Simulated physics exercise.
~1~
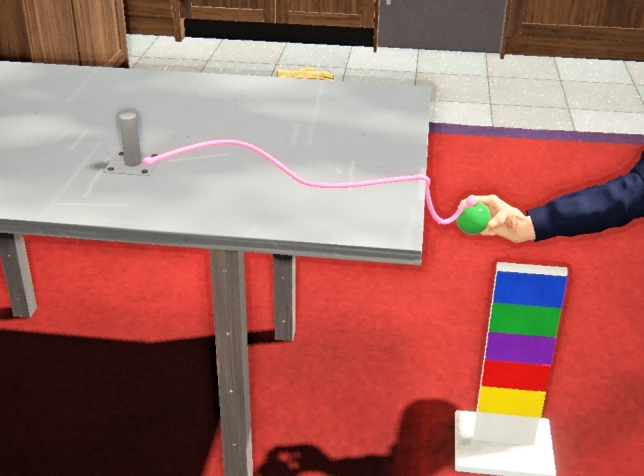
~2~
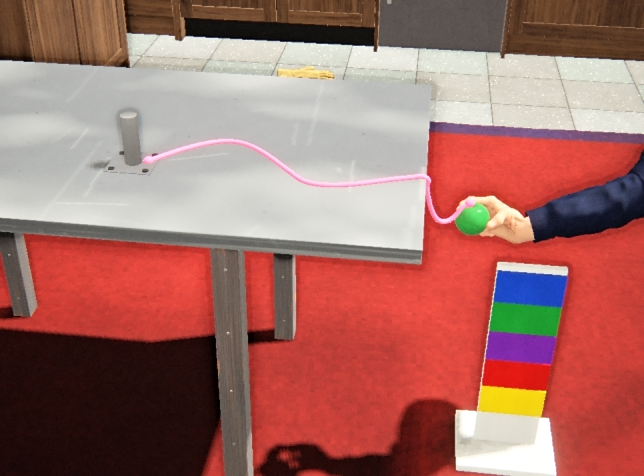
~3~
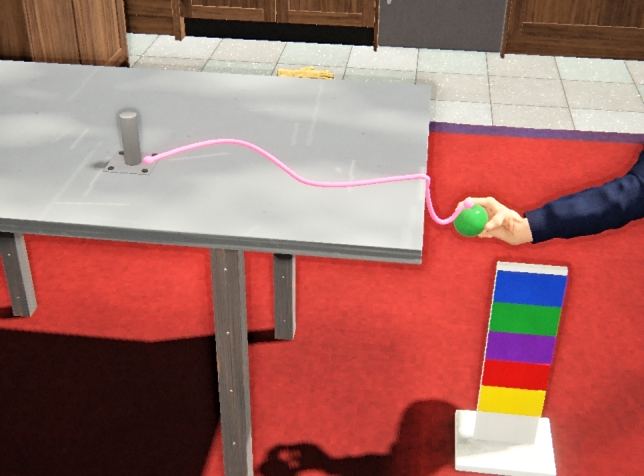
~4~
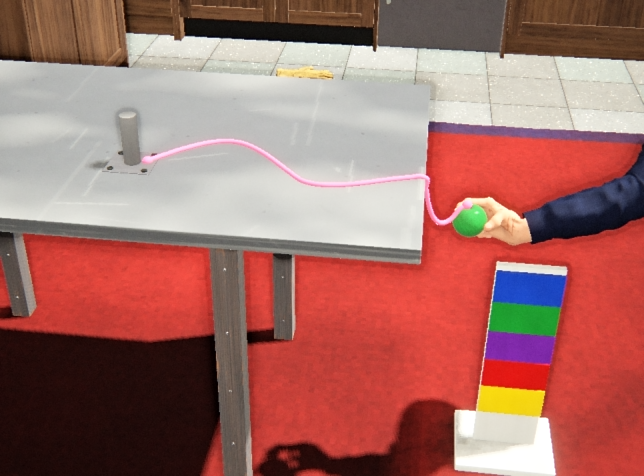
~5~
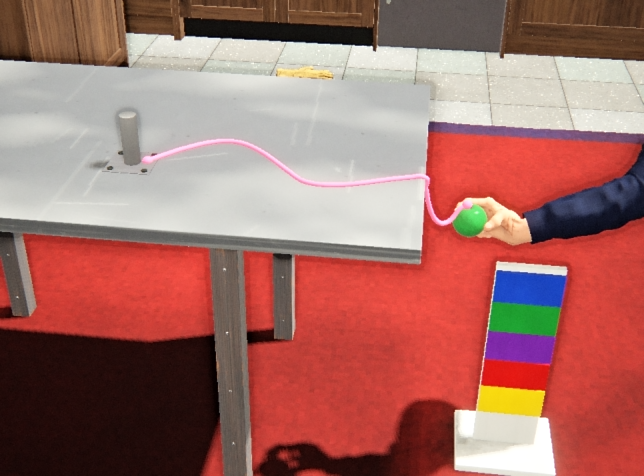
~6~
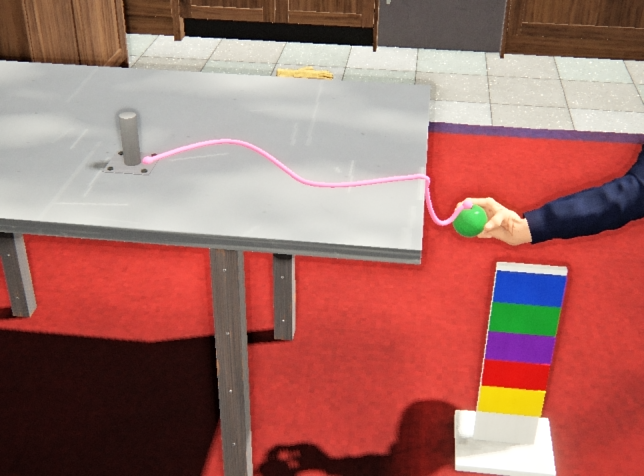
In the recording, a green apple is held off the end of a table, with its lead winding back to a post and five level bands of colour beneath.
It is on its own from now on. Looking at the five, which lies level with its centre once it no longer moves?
The green one lies level with its centre.
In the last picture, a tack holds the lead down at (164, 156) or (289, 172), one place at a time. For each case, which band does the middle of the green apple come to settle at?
Results, in sequence: Green / blue.
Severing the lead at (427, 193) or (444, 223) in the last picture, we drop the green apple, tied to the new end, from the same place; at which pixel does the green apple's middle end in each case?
Case by case: Roughly (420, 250), then roughly (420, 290).
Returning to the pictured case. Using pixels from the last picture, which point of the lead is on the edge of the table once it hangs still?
Look close to (368, 183) - that's the one.
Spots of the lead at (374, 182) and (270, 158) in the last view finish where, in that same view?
Result - first point (426, 179), second point (301, 166).
Early on, apple near (388, 310); level with green.
Midway, apple near (432, 314); level with green.
Finally, apple near (420, 316); level with green. Its middle rests at the green band.
